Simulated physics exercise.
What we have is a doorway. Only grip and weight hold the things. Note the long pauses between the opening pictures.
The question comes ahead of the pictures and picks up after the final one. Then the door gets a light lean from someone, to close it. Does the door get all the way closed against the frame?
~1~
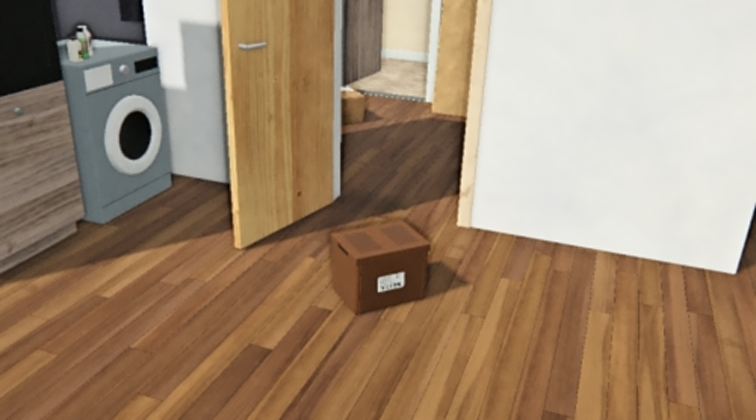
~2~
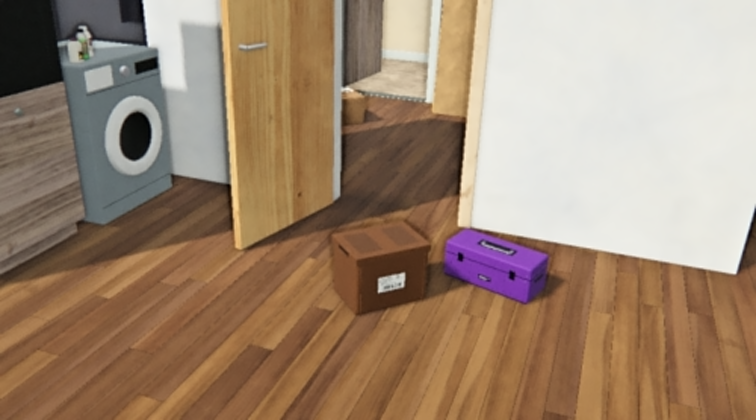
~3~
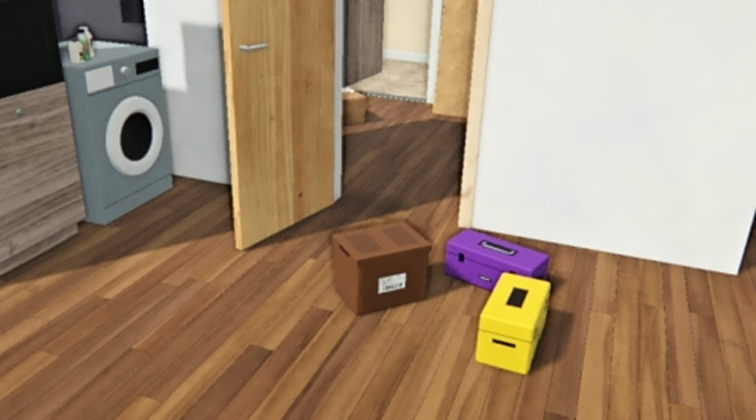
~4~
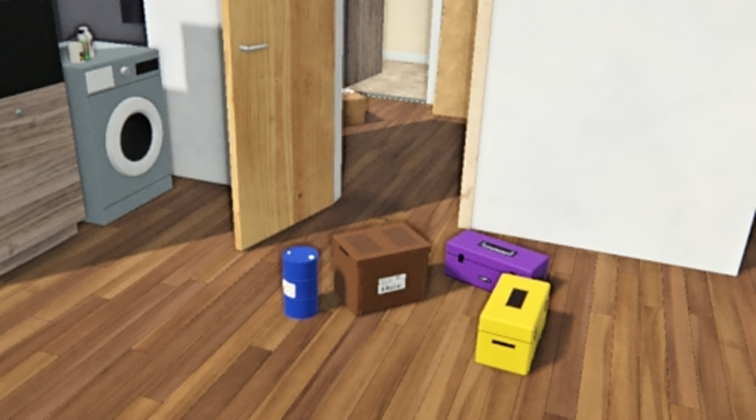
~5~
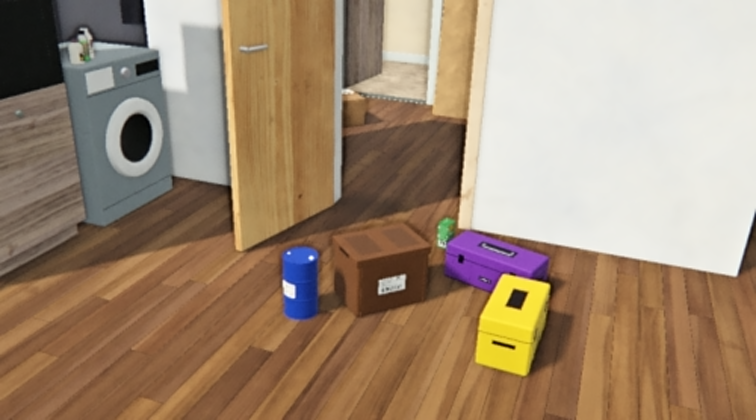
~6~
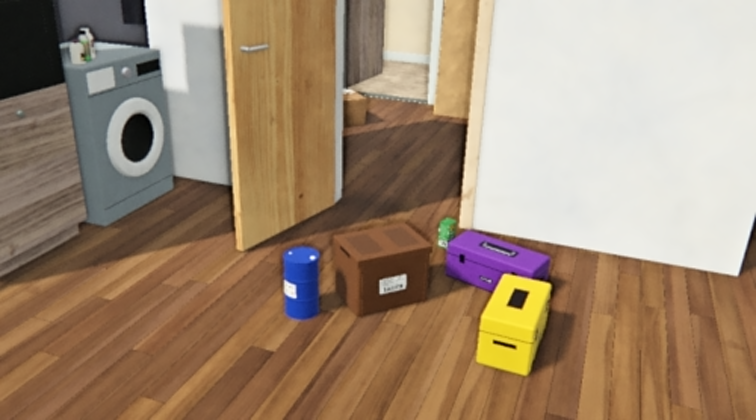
The door is pushed home.
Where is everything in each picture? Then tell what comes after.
Door wide open and still, in the first frame.
Door wide open and still; brown tote (380, 268), in the second frame.
Door wide open and still; yellow toolbox (514, 321); purple toolbox (496, 265), in the third frame.
Door wide open and still; brown tote (381, 269); blue canister (301, 283), in the fourth frame.
Door wide open and still; yellow toolbox (514, 323); purple toolbox (496, 266), in the fifth frame.
Door wide open and still; green carton (447, 234); brown tote (382, 269), in the sixth frame.
Then, 0.80 s later than the last frame, door 66° open.
Then, 1.20 s later than the last frame, door 32° open.
When it is over, door 0° open; all 5 as before. End places, in pixels of the last picture, green carton near (447, 234).
